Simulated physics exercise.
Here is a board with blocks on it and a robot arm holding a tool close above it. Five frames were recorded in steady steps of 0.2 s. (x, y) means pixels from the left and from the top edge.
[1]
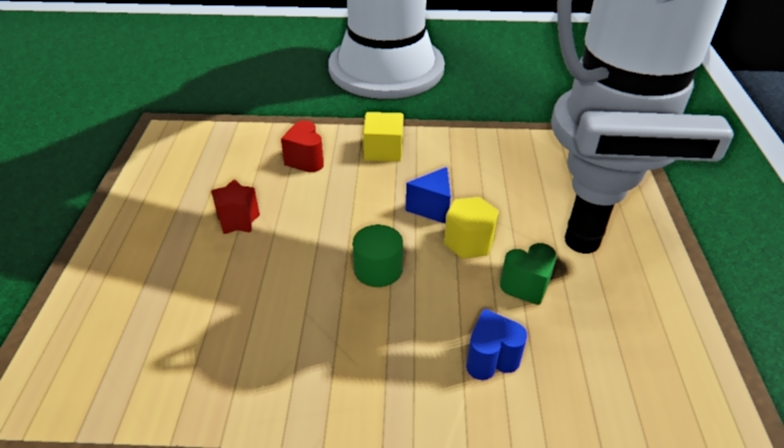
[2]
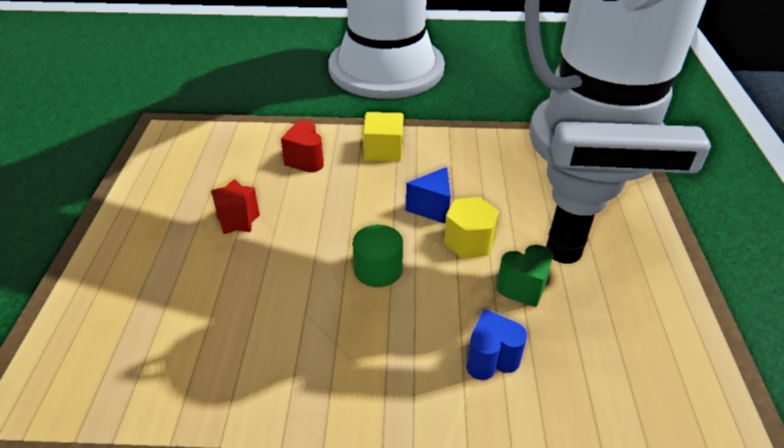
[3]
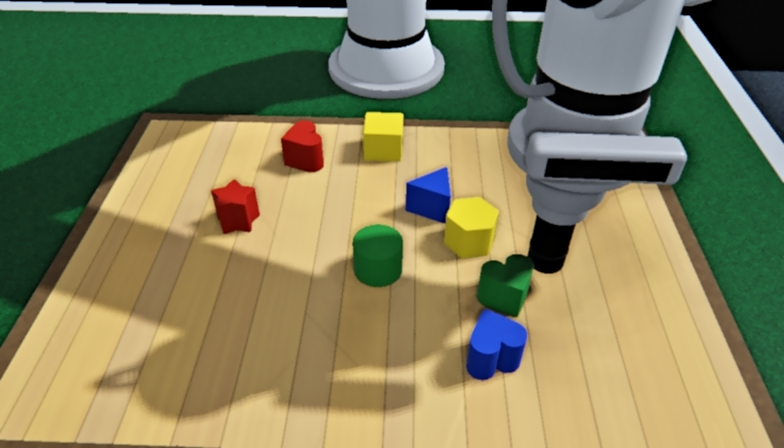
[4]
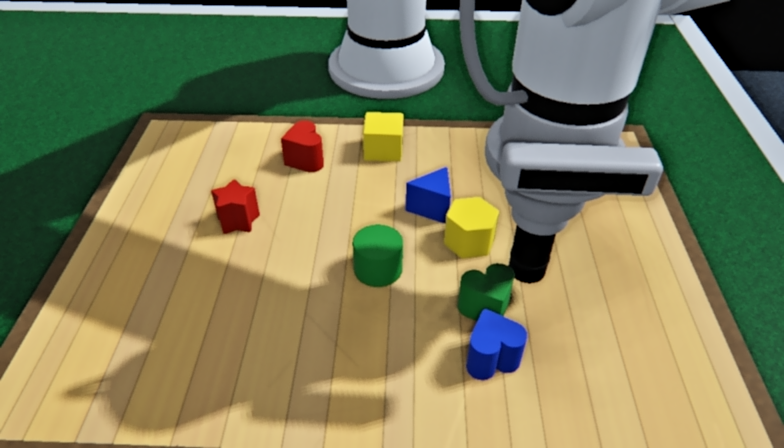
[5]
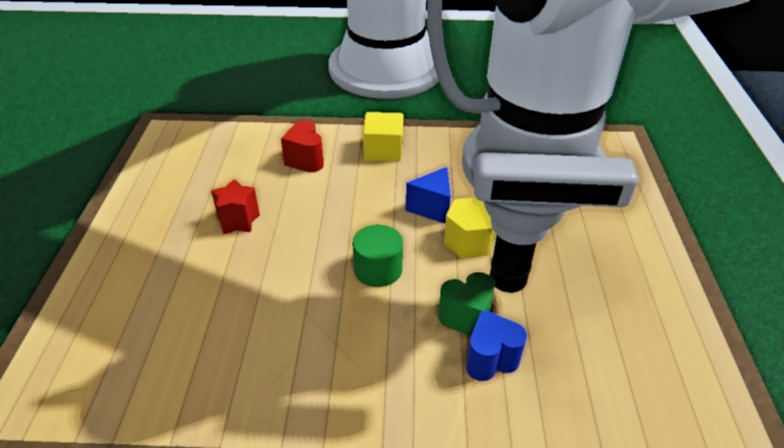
The video shows a robot arm above a wooden board of colored blocks, its dark tool tip moving left and slightly toward the viewer, pushing the green heart block past the yellow six-sided block and close beside the blue heart block.
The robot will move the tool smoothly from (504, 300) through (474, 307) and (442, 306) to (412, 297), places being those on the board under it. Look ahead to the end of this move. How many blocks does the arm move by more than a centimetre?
Most likely one.
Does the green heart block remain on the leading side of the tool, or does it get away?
Left aside or behind.
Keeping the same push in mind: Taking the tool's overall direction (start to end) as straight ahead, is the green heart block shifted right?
Going by the path, no.
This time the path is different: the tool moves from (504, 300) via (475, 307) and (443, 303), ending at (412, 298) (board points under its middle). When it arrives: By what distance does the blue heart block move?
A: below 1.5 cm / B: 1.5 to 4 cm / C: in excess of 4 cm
I choose A.
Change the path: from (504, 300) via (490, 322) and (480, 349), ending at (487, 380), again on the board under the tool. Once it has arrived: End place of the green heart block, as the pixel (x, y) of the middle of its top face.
Put as a pixel place, it's (434, 314).
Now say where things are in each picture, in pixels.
In the first frame, tool's lower end at (582, 243); green disc at (378, 241); green heart block at (534, 258).
In the second frame, tool at (563, 252); green heart block at (530, 260).
In the third frame, tool at (545, 262); green heart block at (510, 270).
In the fourth frame, tool at (527, 271); green heart block at (490, 280).
In the fifth frame, tool at (508, 280); green disc at (378, 241); green heart block at (470, 289).
On the path given first. Halfway along, tool at (460, 288); green heart block at (430, 306), turned 30° anticlockwise.
At the end, tool at (413, 278); green disc still; green heart block at (412, 306), turned 75° anticlockwise.
